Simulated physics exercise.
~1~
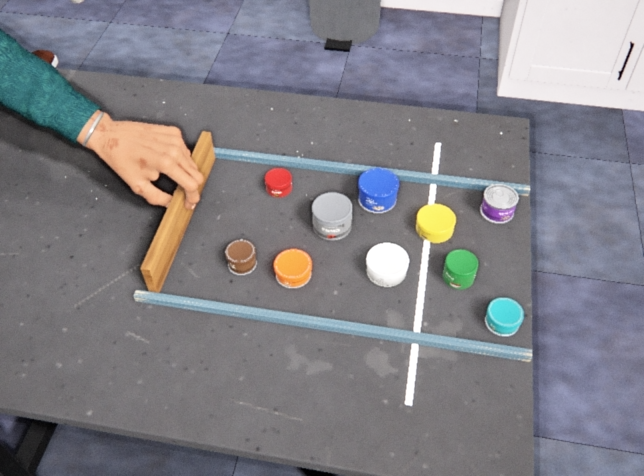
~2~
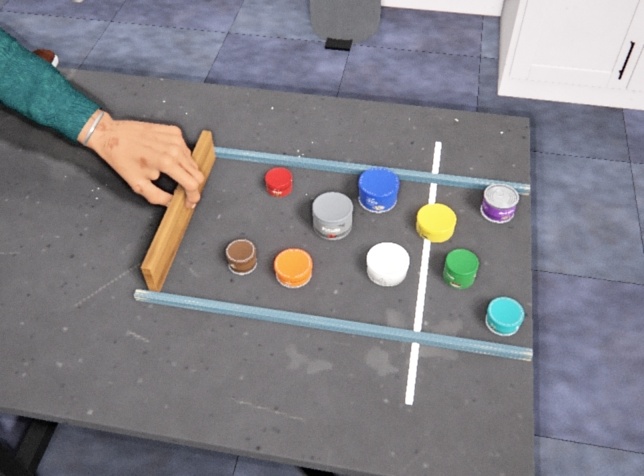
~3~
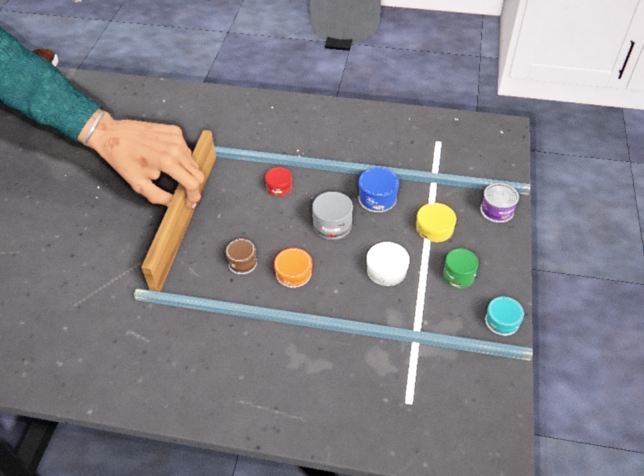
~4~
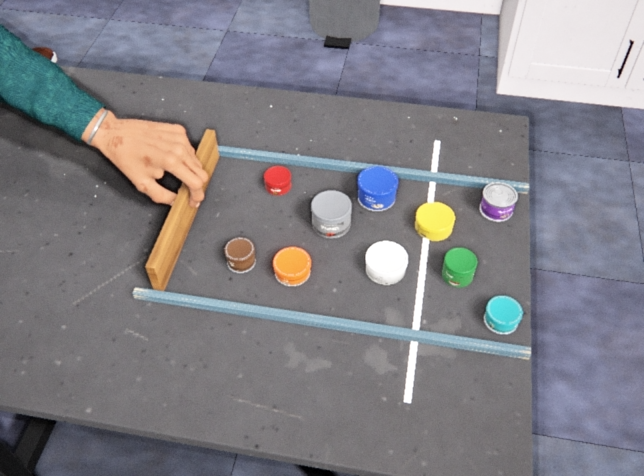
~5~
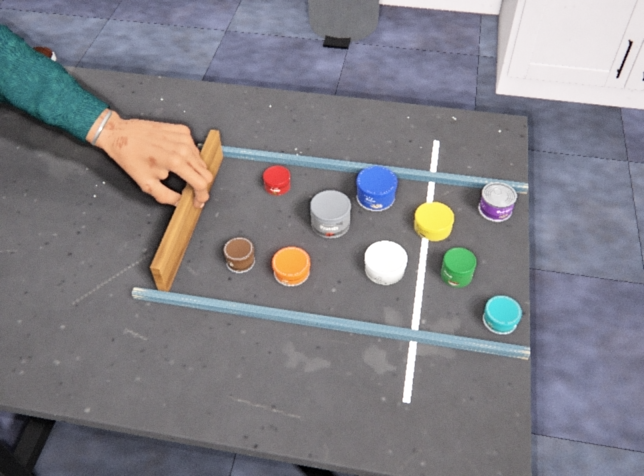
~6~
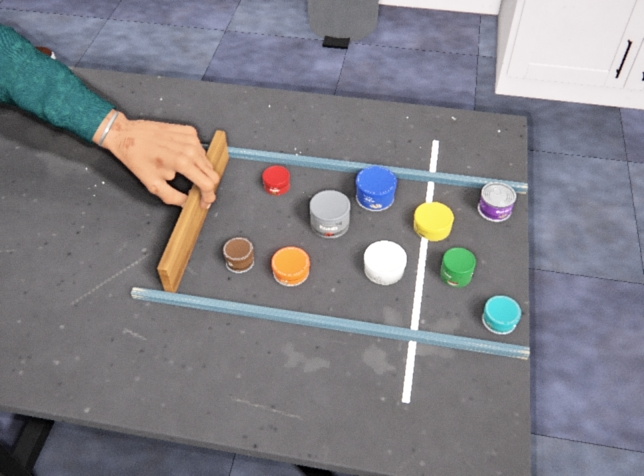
A wooden board, gripped by a hand in a teal sleeve, stays almost still at first on the dark tabletop, left of a scatter of small colourful pots between two pale blue rails. The hand then slides it slightly right, closer to the red and brown pots, without touching any.
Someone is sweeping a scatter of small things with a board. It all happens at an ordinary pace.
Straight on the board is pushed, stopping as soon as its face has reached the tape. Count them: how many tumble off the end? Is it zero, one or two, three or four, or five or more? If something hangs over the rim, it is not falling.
It will be zero.
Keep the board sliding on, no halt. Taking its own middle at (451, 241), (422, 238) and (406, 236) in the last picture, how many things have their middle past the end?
Counts: 1, 0, 0.
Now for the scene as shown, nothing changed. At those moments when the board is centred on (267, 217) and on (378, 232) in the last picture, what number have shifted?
It comes to 3 for the first spot, 7 for the other.
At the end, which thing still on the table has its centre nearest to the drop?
Purple pot.
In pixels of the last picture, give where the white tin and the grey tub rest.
They finish at roughly (442, 265) and (446, 230) respectively.
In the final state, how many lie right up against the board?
Count recorded: 4.
A little later, none off yet; turquoise tin at rest near (501, 315); purple pot at rest near (497, 202); green tub at rest near (458, 268).
When it is over, the number that fall off is zero.
